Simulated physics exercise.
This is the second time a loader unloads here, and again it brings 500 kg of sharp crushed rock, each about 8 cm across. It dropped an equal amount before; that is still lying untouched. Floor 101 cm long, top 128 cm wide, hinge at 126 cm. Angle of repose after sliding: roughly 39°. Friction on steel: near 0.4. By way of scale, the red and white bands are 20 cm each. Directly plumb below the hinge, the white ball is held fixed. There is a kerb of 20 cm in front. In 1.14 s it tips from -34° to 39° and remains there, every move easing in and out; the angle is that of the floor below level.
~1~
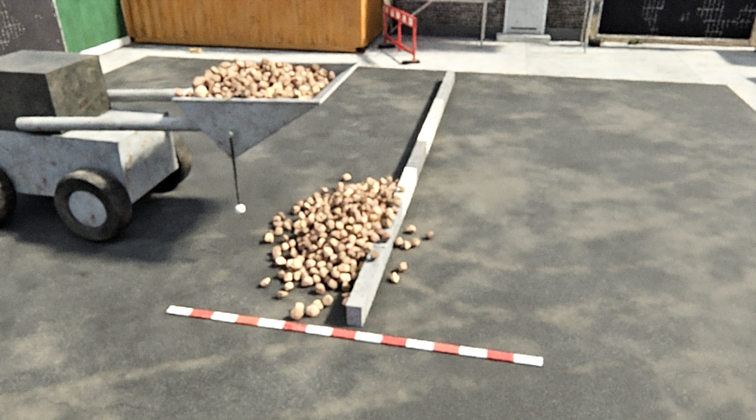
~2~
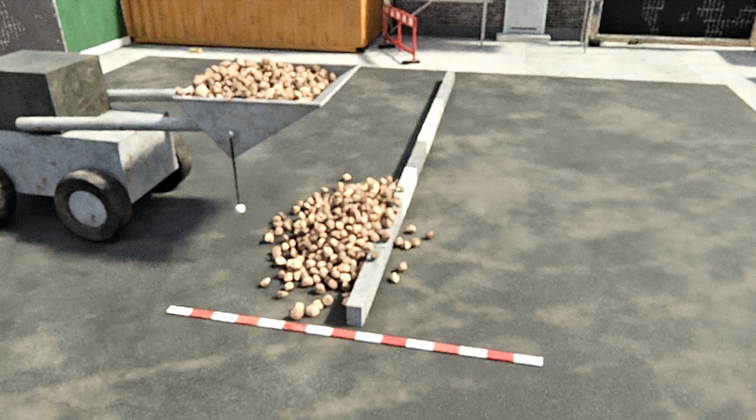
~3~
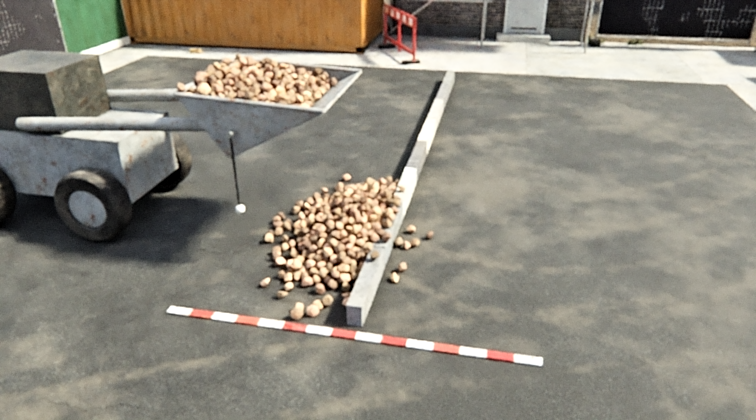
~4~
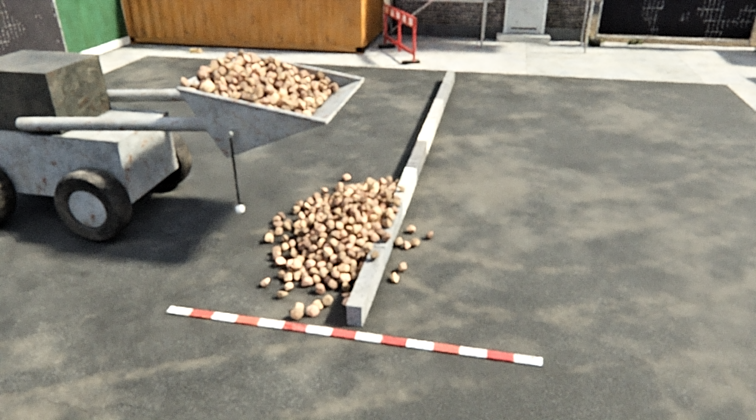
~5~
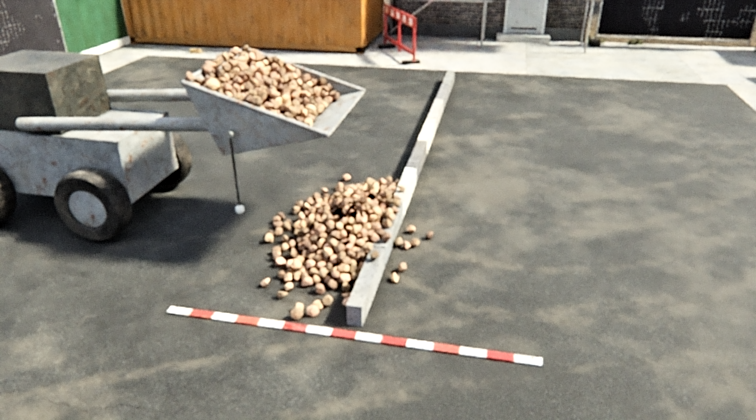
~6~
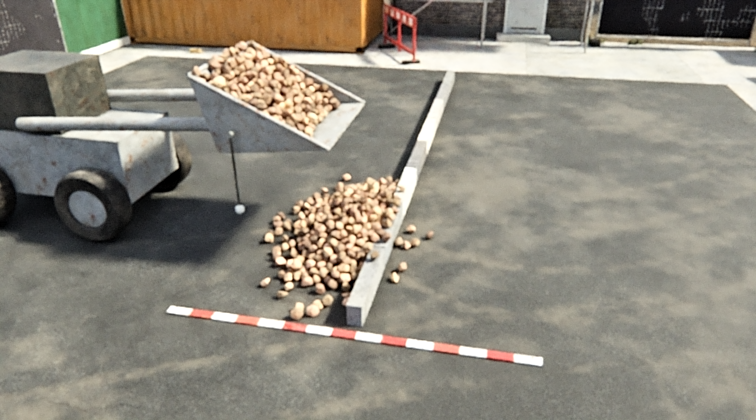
A grey wheeled loader at the left holds a raised bucket heaped with tan, angular stones over dark asphalt, seen from above by a still camera. A loose pile of similar stones lies against a long pale kerb in the centre, behind a red-and-white banded strip, with an orange container and red barrier beyond. The bucket gradually rotates, its right-hand lip lowering while the load rides along inside, and the loader's body and the ground pile stay still.
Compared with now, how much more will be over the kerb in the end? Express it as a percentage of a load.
Close to 12 parts in a hundred.
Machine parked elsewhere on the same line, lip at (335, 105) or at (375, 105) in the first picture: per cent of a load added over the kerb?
Case one about 30 %, case two about 80 %.
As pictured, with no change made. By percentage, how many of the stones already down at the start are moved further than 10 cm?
Close to 5 in a hundred of them.
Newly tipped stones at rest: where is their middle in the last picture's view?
They end up centred around (350, 211).
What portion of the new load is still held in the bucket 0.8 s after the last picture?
It holds some 80 percent.
Then, 0.4 s after the last picture the floor is at 28°; in per cent of one load, 100 in the bucket, 99 on this side of the kerb, 1 over the kerb; the foremost stones are at (406, 246).
Then, 0.8 s after the last picture the floor is at 39°; in per cent of one load, 81 in the bucket, 118 on this side of the kerb, 1 over the kerb; the foremost stones are at (406, 246).
Then, 1.1 s after the last picture the floor is at 39°; in per cent of one load, 28 in the bucket, 168 on this side of the kerb, 3 over the kerb; the foremost stones are at (417, 234).
Then, 3.9 s after the last picture the floor is at 39°; in per cent of one load, 0 in the bucket, 187 on this side of the kerb, 13 over the kerb; the foremost stones are at (482, 249). Net gain over the kerb, 12.
